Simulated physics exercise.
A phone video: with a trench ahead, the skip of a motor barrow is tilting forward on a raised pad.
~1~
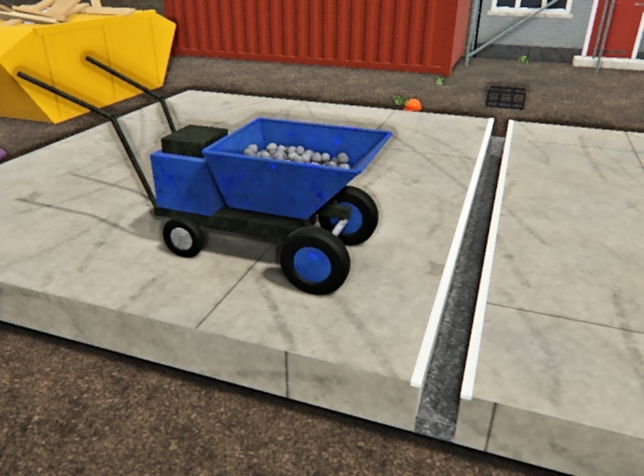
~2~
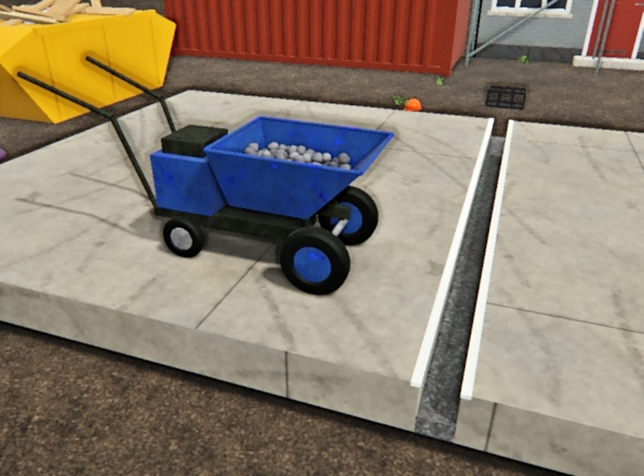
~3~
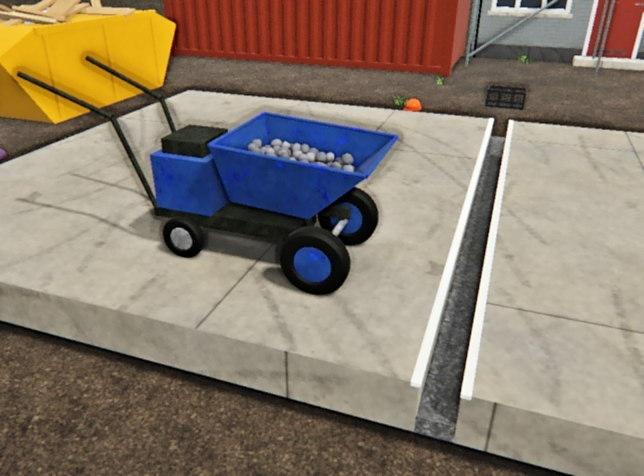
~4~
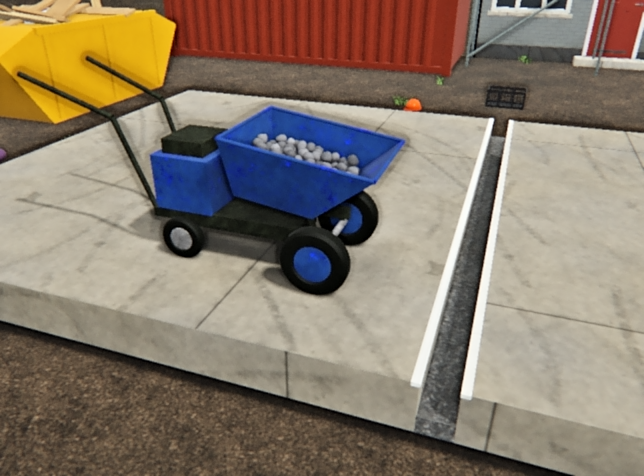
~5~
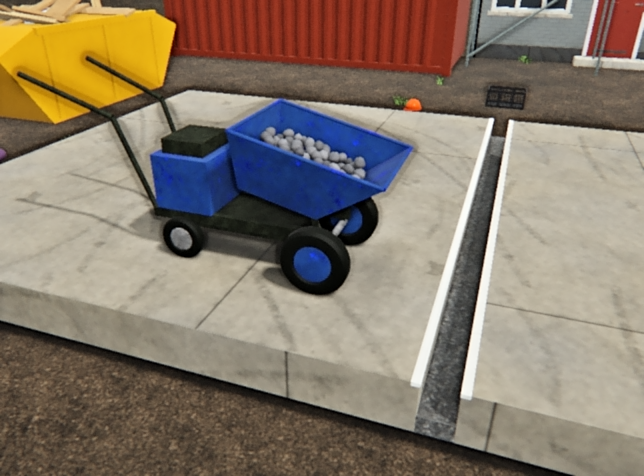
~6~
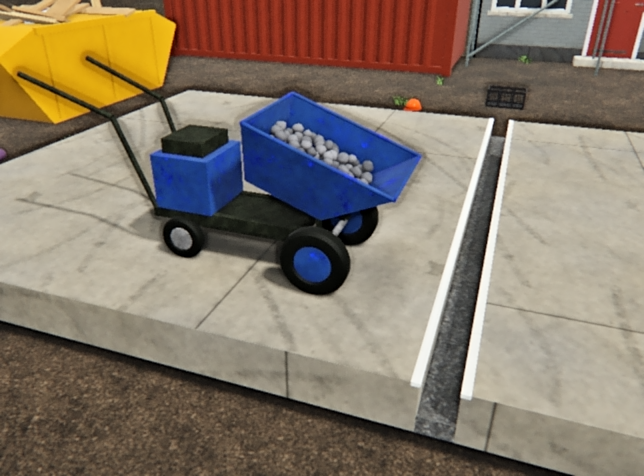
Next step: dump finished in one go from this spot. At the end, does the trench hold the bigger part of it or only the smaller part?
The trench holds the bigger part.
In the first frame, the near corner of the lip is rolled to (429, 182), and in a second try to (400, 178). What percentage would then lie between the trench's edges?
0 % and 20 %.
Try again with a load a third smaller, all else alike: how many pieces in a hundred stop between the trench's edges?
Estimated share: Some 90 %.
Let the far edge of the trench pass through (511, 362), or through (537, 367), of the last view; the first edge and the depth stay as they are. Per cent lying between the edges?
Lab note: Case 1 around 90 %, case 2 100 %.
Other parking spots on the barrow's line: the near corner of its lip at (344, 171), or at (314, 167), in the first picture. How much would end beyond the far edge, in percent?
Try 1: 10 %. Try 2: 0 %.
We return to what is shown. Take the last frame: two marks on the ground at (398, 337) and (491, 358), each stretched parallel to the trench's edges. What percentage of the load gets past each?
90 % and 10 %.
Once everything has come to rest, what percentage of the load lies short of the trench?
That share is about 10 percent.
Shortly afterwards, skip tipped steeply; the whole lot in the skip.
Next, skip tipped steeply; the bulk in the skip; only a few short of the trench; a little in or heaped over the trench; only a few falling.
Some moments later, skip tipped right over; a little in the skip; a little short of the trench; near two thirds in or heaped over the trench; a little beyond it.
In the end, skip tipped right over; a little in the skip; a little short of the trench; near two thirds in or heaped over the trench; a little beyond it.
